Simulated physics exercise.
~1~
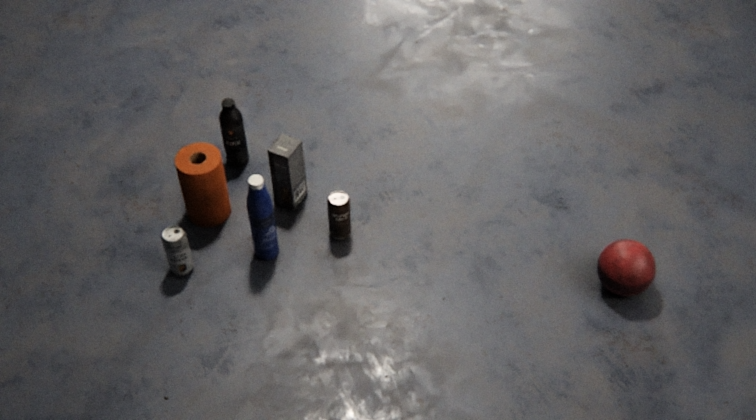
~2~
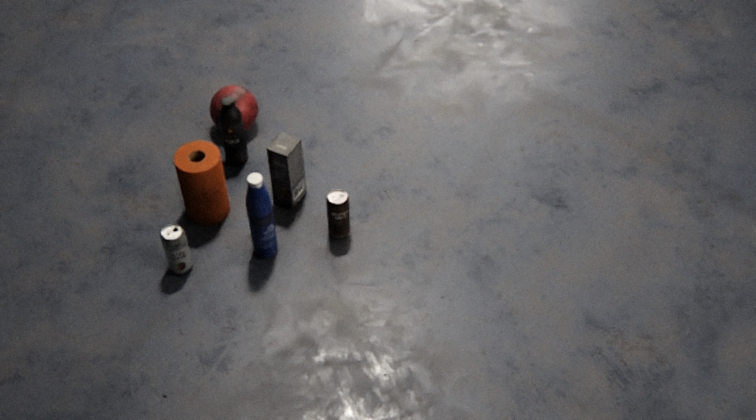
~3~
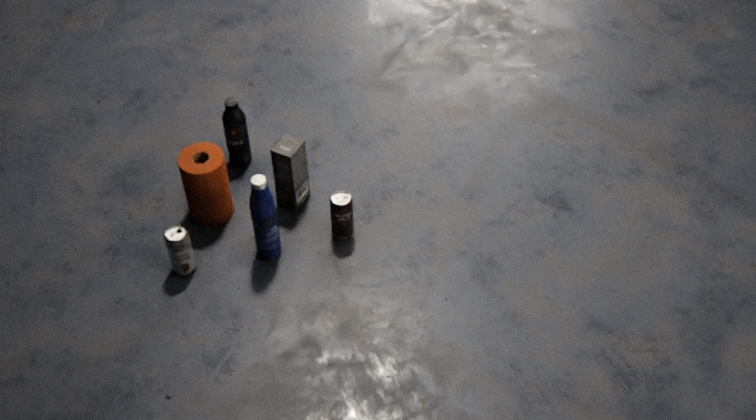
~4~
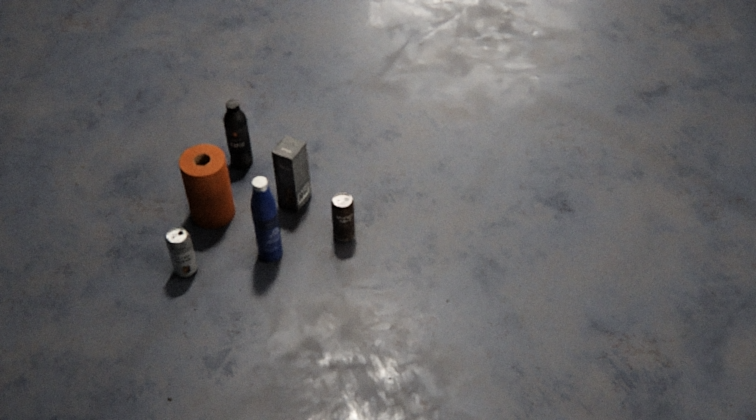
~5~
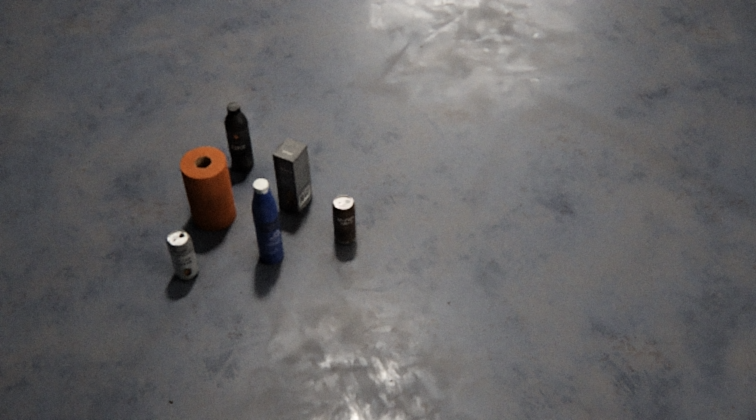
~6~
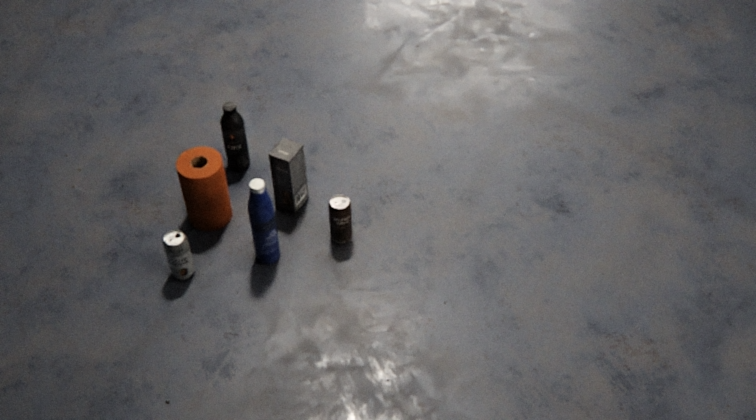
In the video, a red ball sits to the right of an orange roll, two bottles, two cans and a grey carton on a floor, then appears behind the black bottle at the upper left. It is then gone from view, and all six items remain standing.
